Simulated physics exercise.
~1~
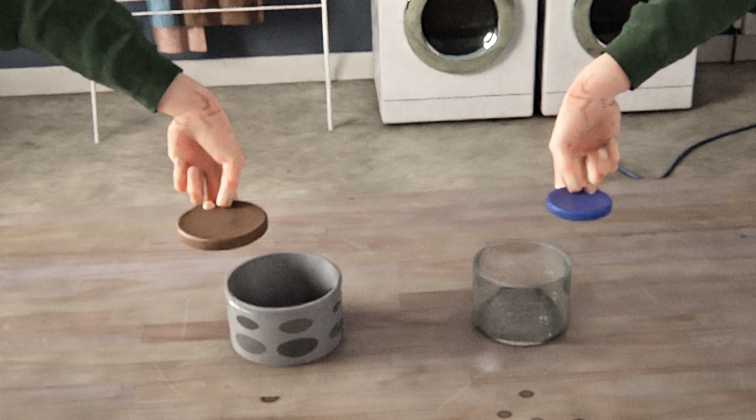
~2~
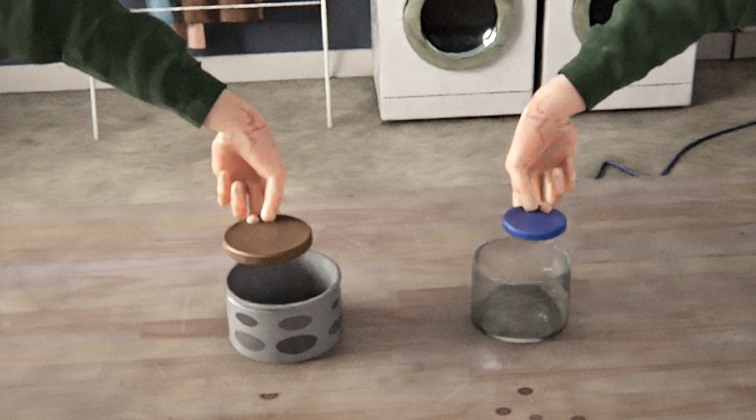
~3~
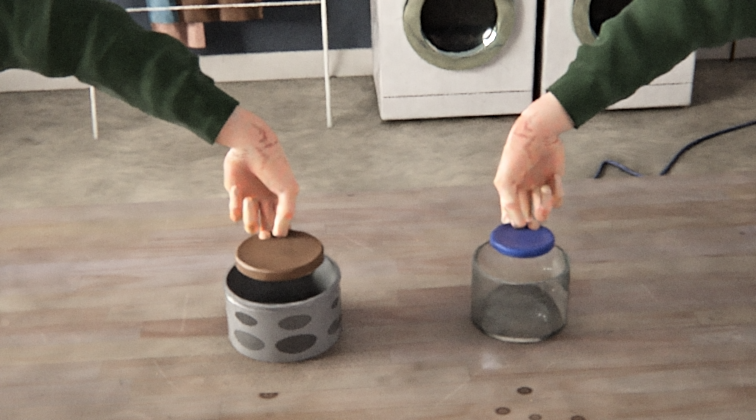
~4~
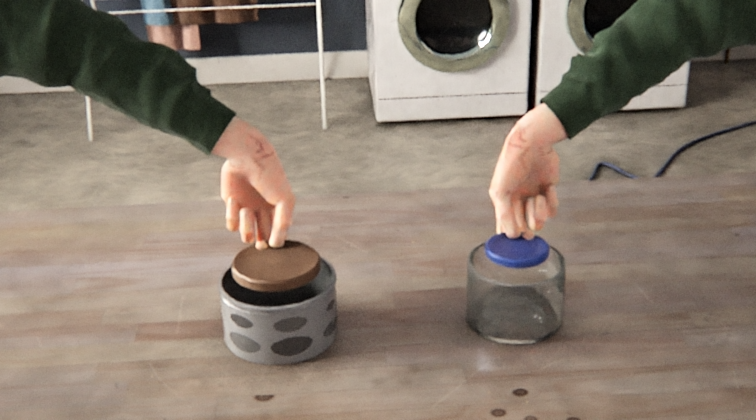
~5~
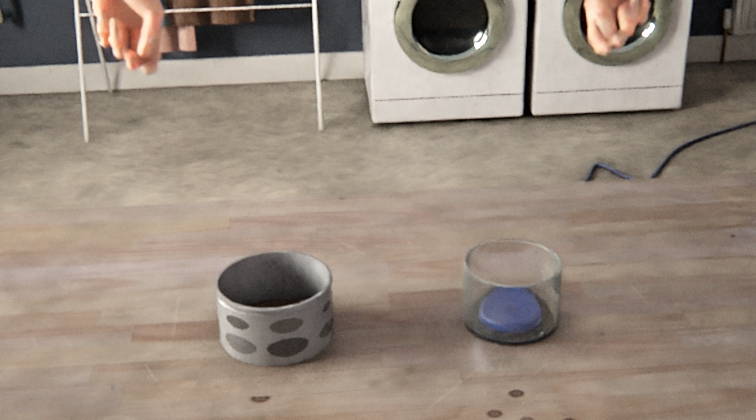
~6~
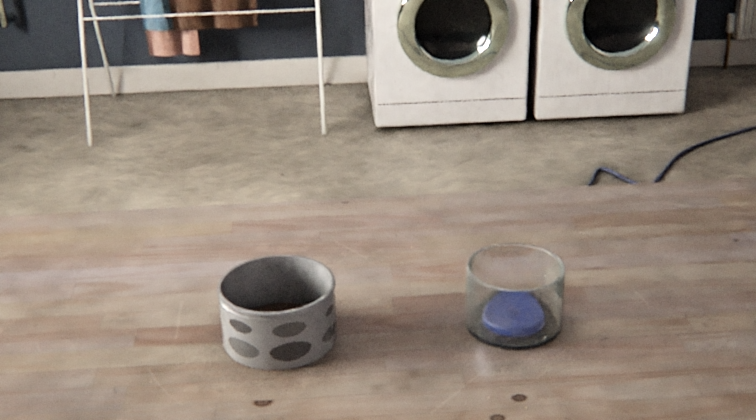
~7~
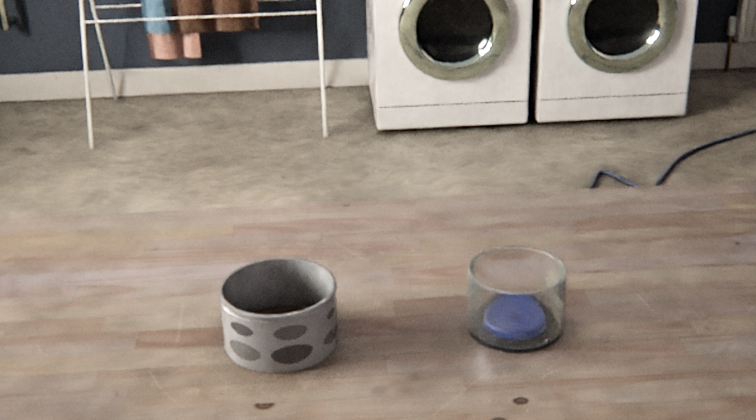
Two hands lowering a brown disc over a patterned jar and a blue disc over a glass, both dropping inside once released.
